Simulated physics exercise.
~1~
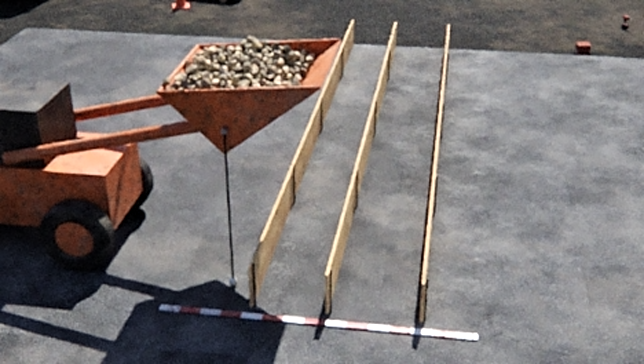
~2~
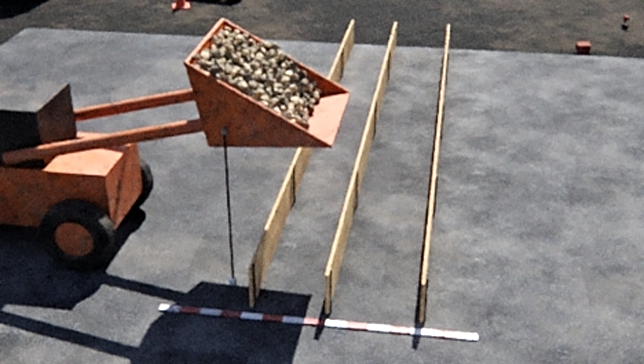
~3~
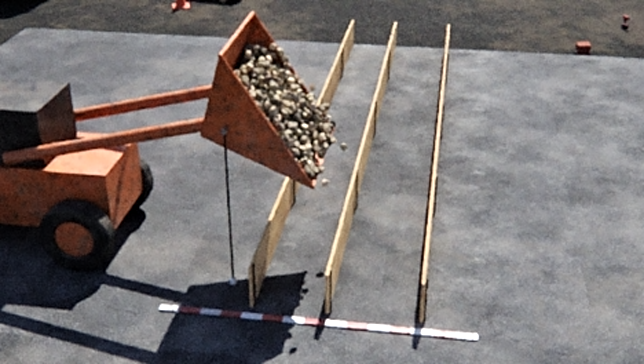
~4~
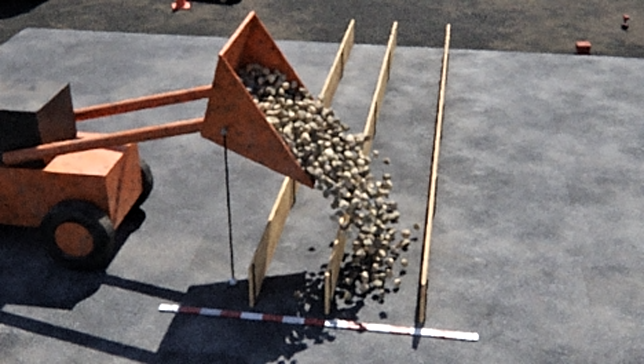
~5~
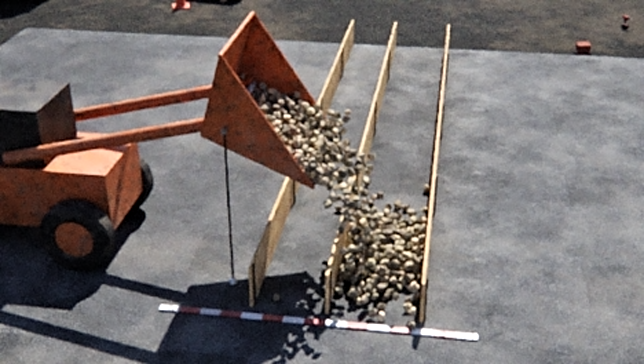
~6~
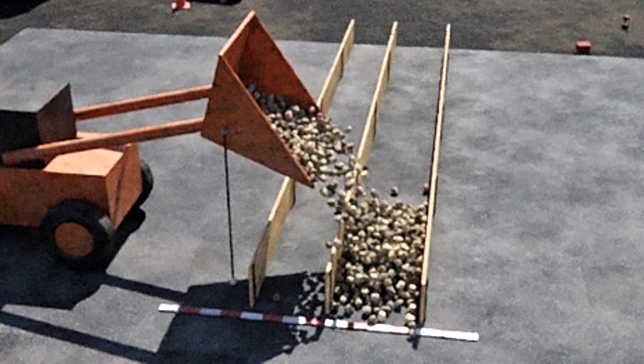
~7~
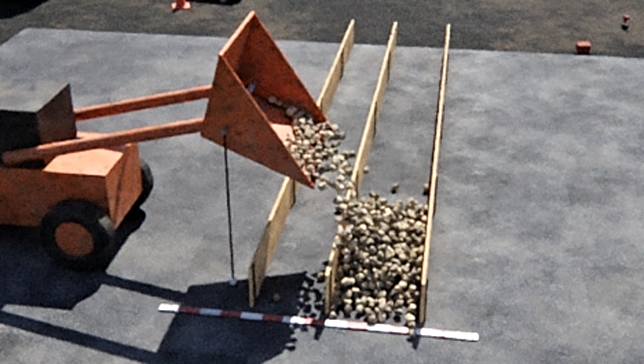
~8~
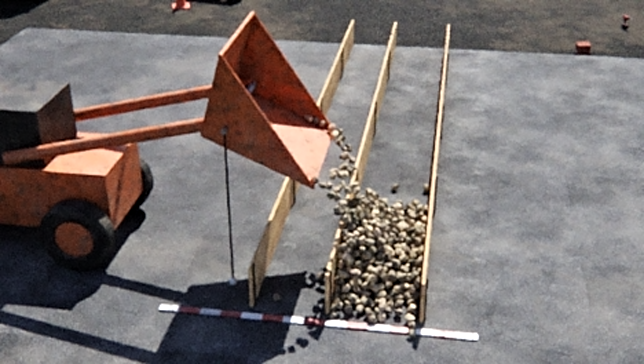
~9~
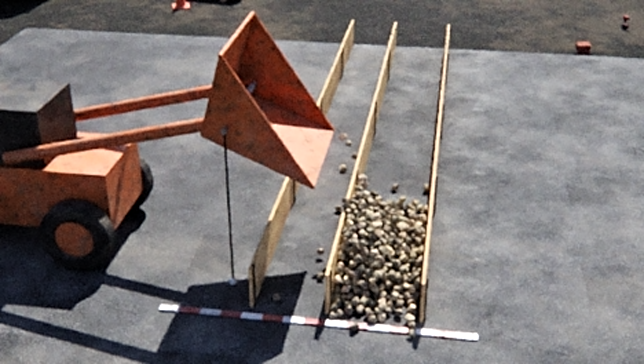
On a sunlit grey paved floor, an orange loader tips its raised bucket to the right and holds it there as stones pour out, nearly all piling between the middle and right boards, with a few scattered in the nearer bay and the bucket left empty.
